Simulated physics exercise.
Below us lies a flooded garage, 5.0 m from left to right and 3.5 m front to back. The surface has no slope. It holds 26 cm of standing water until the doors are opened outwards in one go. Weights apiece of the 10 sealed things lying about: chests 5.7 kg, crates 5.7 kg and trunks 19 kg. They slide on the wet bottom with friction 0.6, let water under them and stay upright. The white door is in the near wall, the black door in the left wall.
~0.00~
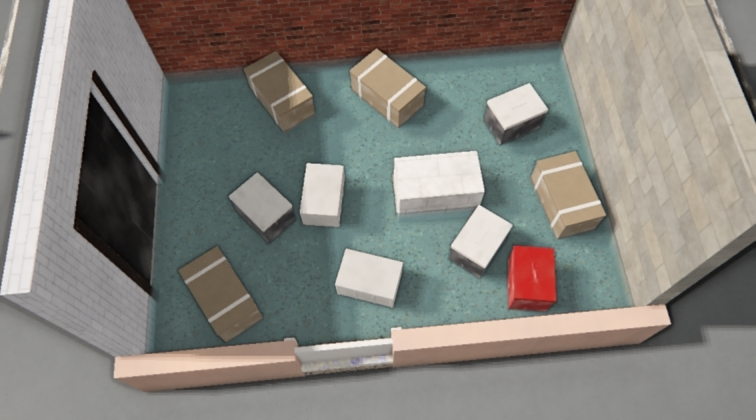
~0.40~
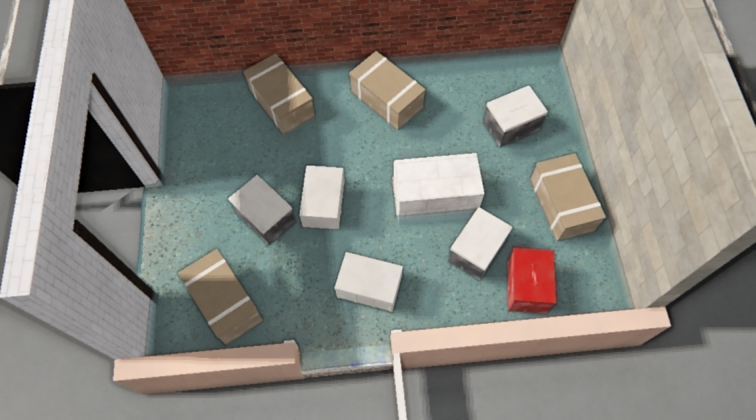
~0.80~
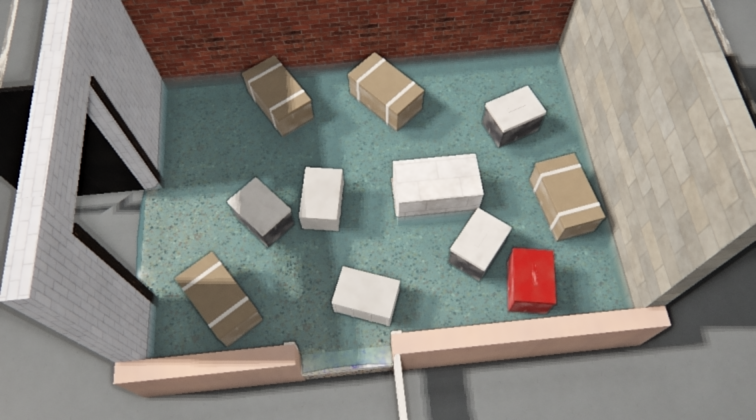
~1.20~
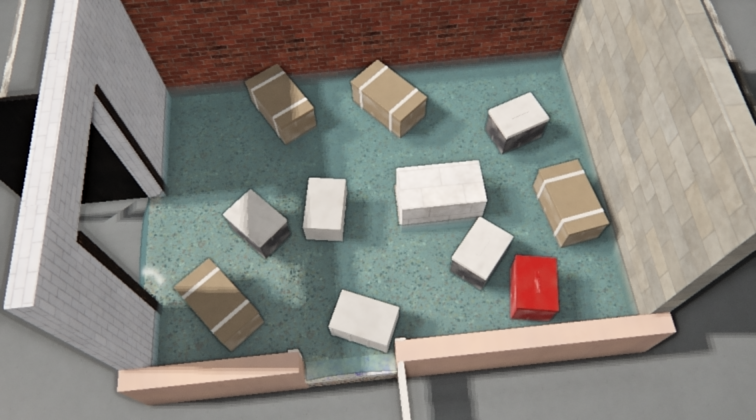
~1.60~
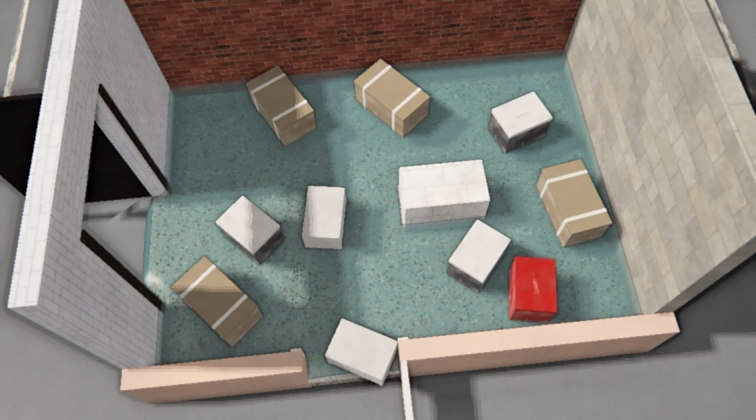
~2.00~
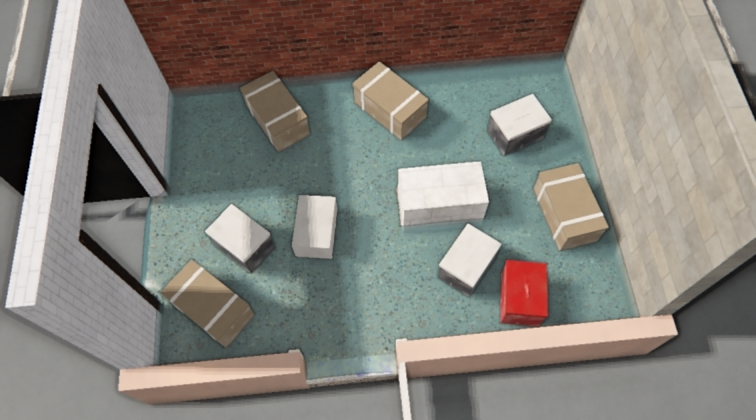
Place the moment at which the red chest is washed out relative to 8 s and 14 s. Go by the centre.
Expect it before the first time.
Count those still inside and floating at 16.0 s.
2 of them.
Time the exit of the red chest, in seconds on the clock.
Near 6.5 s.
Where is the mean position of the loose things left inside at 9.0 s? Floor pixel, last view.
Around (360, 231).
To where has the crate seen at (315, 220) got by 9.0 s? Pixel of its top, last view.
Around (194, 299).
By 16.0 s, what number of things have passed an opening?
I count 8.
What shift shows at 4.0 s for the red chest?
Roughly 80 cm by then.
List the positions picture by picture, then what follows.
The first picture shows the red chest at (535, 273), afloat; about 4490 L in view; 0 of 10 have shifted.
The second picture shows the red chest at (535, 275) floats; about 4420 L in view; 0 of 10 have shifted.
The third picture shows the red chest at (534, 275), afloat; 26 cm deep round most things; 1 of 10 have shifted.
The fourth picture shows the red chest at (537, 282), afloat; 25 cm deep round most things; 3 of 10 have shifted.
The fifth picture shows the red chest at (536, 284), afloat, 6 cm from its start; about 4020 L in view; 7 of 10 have shifted.
The sixth picture shows the red chest at (527, 288) floats, 13 cm from its start; about 3890 L in view; 7 of 10 have shifted.
After 4.0 s the red chest is near (467, 303), 0.7 m from its start, afloat; 1 of 10 are out; 9 afloat.
After 9.0 s the red chest has gone out (at 6.5 s); 6 of 10 are out; 4 afloat.
After 16.0 s the red chest has gone out (at 6.5 s); 8 of 10 are out; 2 afloat.
After 20.0 s the red chest has gone out (at 6.5 s); 8 of 10 are out; 1 afloat.
